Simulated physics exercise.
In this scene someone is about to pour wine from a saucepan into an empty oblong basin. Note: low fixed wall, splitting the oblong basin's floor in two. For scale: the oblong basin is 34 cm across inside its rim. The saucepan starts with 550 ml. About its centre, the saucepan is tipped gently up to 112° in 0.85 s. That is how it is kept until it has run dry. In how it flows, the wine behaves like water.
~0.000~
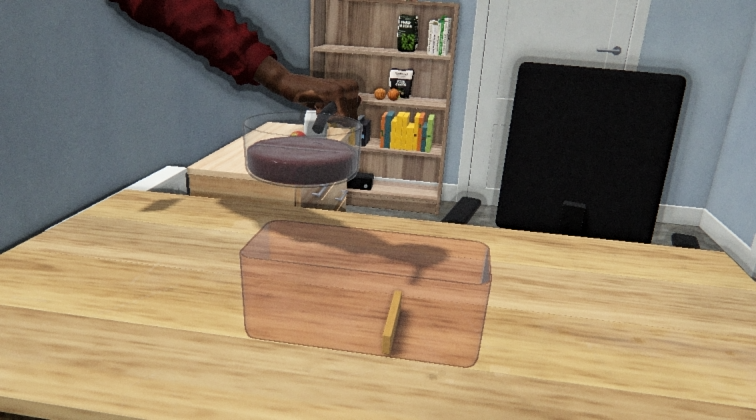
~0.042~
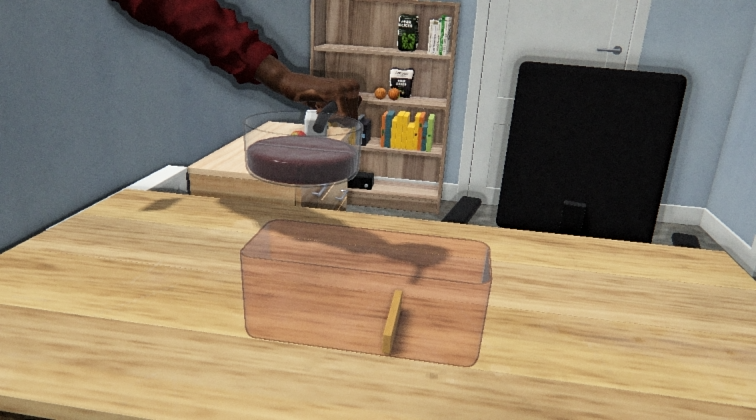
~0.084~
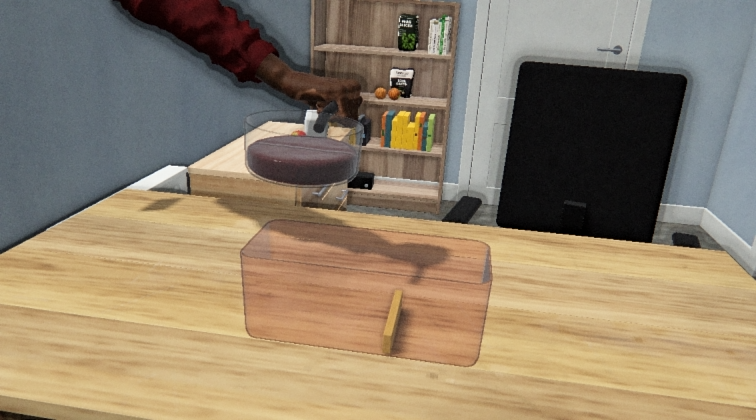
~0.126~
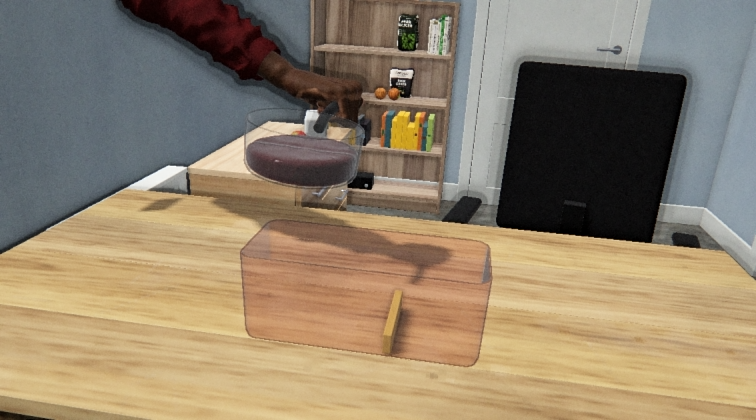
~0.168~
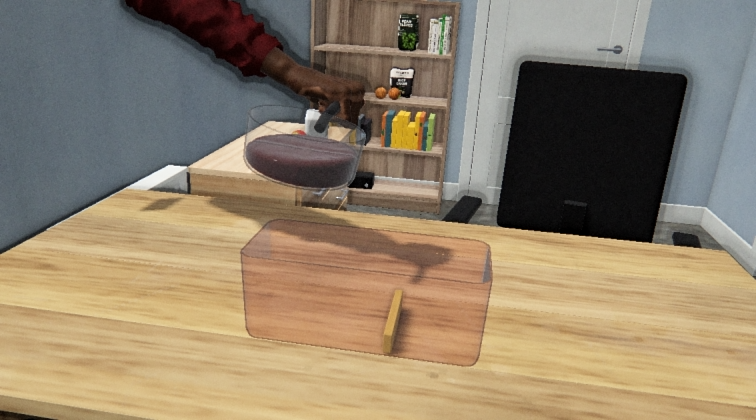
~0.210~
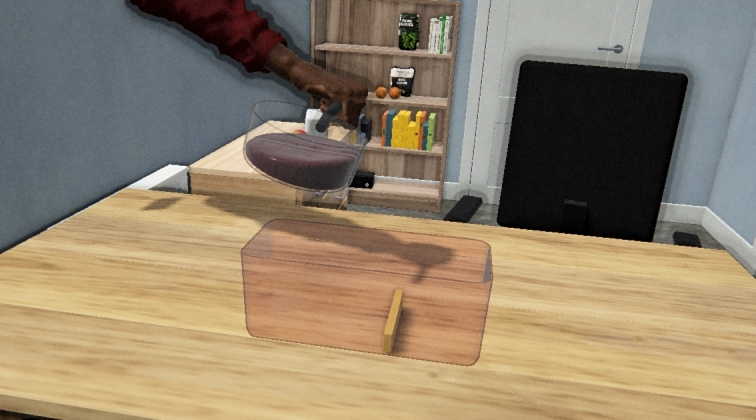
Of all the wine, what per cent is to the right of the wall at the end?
I would say 25 percent.
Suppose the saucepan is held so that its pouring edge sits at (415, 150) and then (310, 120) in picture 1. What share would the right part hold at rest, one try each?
I'd expect close to 75 per cent and then close to 15 per cent.
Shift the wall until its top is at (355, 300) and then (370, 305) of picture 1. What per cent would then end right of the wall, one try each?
I'd say 70 percent on the first go, 55 percent on the next.
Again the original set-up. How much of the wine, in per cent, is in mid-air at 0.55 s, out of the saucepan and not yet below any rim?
Near 46 in a hundred.
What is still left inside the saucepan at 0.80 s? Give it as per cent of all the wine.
I reckon near 6 per cent still sits there.
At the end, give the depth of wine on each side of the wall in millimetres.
Depths: Left near 16 mm, right near 8 mm.
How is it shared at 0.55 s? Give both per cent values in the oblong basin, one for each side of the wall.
Left roughly 12, right roughly 0.
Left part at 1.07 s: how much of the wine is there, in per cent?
74 %.
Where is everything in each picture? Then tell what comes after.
Tilt 0°; pouring edge (360, 130); surface from (252, 144) to (358, 153); the oblong basin's rim runs from (255, 237) to (489, 264); the wall's top is at (393, 313), in the first frame.
Tilt 1°; pouring edge (361, 130); surface from (253, 143) to (357, 152), in the second frame.
Tilt 3°; pouring edge (362, 132); surface from (252, 142) to (358, 153), in the third frame.
Tilt 6°; pouring edge (362, 135); surface from (252, 141) to (358, 154), in the fourth frame.
Tilt 10°; pouring edge (364, 140); surface from (252, 140) to (359, 155), in the fifth frame.
Tilt 16°; pouring edge (365, 145); surface from (252, 138) to (360, 155), in the sixth frame.
By 0.55 s the tilt is 81° and 42 per cent is still to pour, 12 is left of the wall and 0 right of it.
By 0.80 s the tilt is 111° and 6 per cent is still to pour, 61 is left of the wall and 23 right of it.
By 1.07 s the tilt is 112° and 0 per cent is still to pour, 74 is left of the wall and 24 right of it.
By 1.35 s the tilt is 112° and 0 per cent is still to pour, 74 is left of the wall and 25 right of it.
At rest 74 per cent lies left of the wall, 25 right of it and 1 outside.
